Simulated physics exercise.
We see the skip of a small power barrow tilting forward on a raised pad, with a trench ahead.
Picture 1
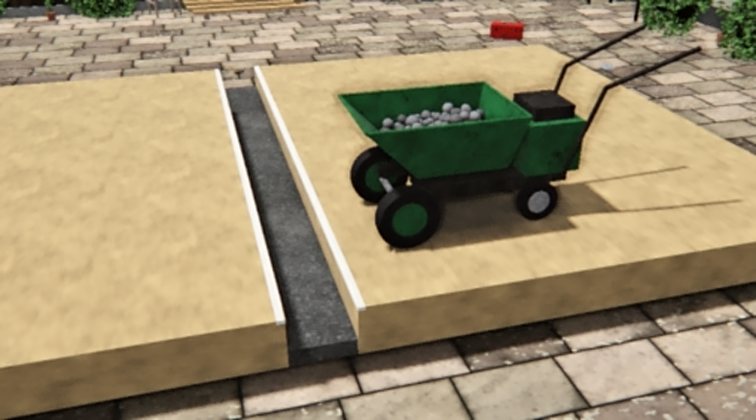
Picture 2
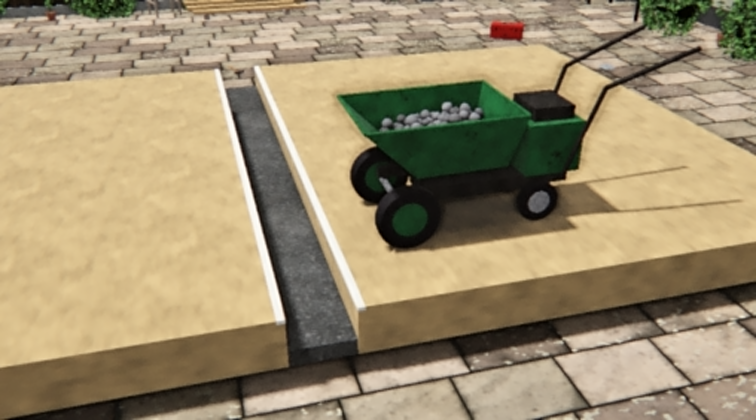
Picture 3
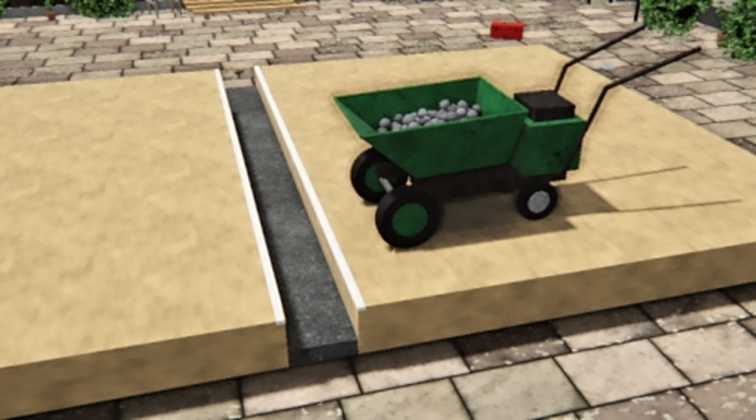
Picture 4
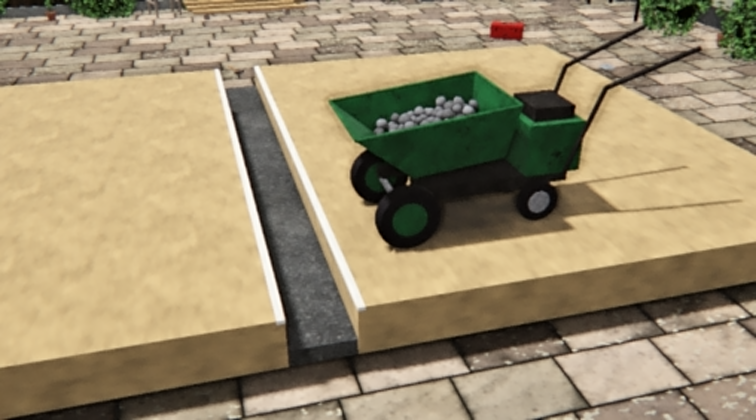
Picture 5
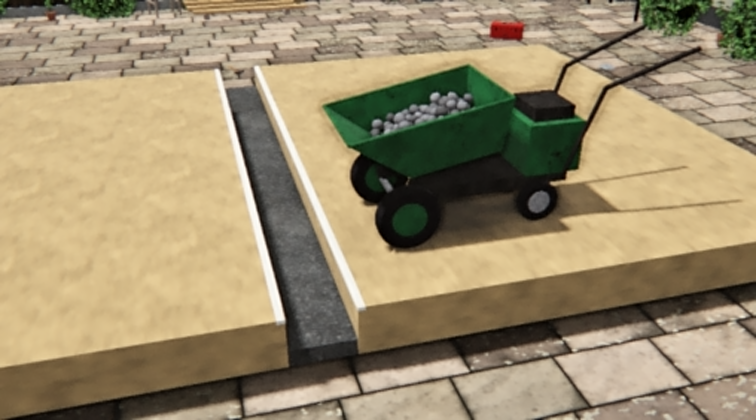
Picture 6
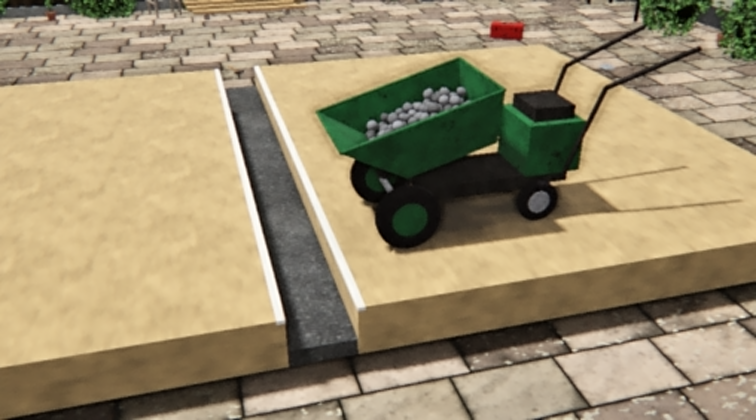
To begin with, a green power barrow loaded with round grey cobbles stands on a tan raised pad, its skip level, facing a dark trench to the left. The skip then slowly tilts forward, its rear rising and its lip dipping slightly, while the wheels stay put and the cobbles remain inside.
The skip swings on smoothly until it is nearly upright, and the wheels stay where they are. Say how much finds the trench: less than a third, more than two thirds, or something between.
The trench ends with over two thirds of it.
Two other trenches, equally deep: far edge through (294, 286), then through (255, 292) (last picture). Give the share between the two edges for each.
Roughly 30 per cent, and 100 per cent.
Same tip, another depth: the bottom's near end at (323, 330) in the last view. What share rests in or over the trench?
Near 70 %.
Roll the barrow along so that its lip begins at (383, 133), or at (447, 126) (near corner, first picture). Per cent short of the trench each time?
Near 0 % and 40 %.
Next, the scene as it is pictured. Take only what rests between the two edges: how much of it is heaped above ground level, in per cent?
Close to 0 per cent.
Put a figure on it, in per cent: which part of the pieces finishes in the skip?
Near 0 %.
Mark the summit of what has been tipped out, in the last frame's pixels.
At about (243, 245).
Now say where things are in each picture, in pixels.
In the first frame, lip of the skip near (367, 135), level; top of the load near (449, 121), round cobbles; first edge of the trench near (349, 277); far edge near (273, 289), the trench over half as wide as the skip, and about half as deep as wide.
In the second frame, lip of the skip near (366, 135), level; top of the load near (457, 125).
In the third frame, lip of the skip near (362, 138), tipped barely; top of the load near (455, 123).
In the fourth frame, lip of the skip near (356, 141), tipped a little; top of the load near (451, 120).
In the fifth frame, lip of the skip near (349, 146), tipped a little; top of the load near (463, 116).
In the sixth frame, lip of the skip near (341, 153), tipped clearly; top of the load near (457, 111); first edge of the trench near (349, 277); far edge near (273, 289).
Shortly afterwards, skip tipped steeply; the whole lot in the skip.
Next, skip tipped steeply; the bulk in the skip; a little in or heaped over the trench; only a few falling.
Some moments later, skip tipped right over; only a few in the skip; the bulk in or heaped over the trench; near a quarter beyond it.
In the end, skip tipped right over; the bulk in or heaped over the trench; near a quarter beyond it.
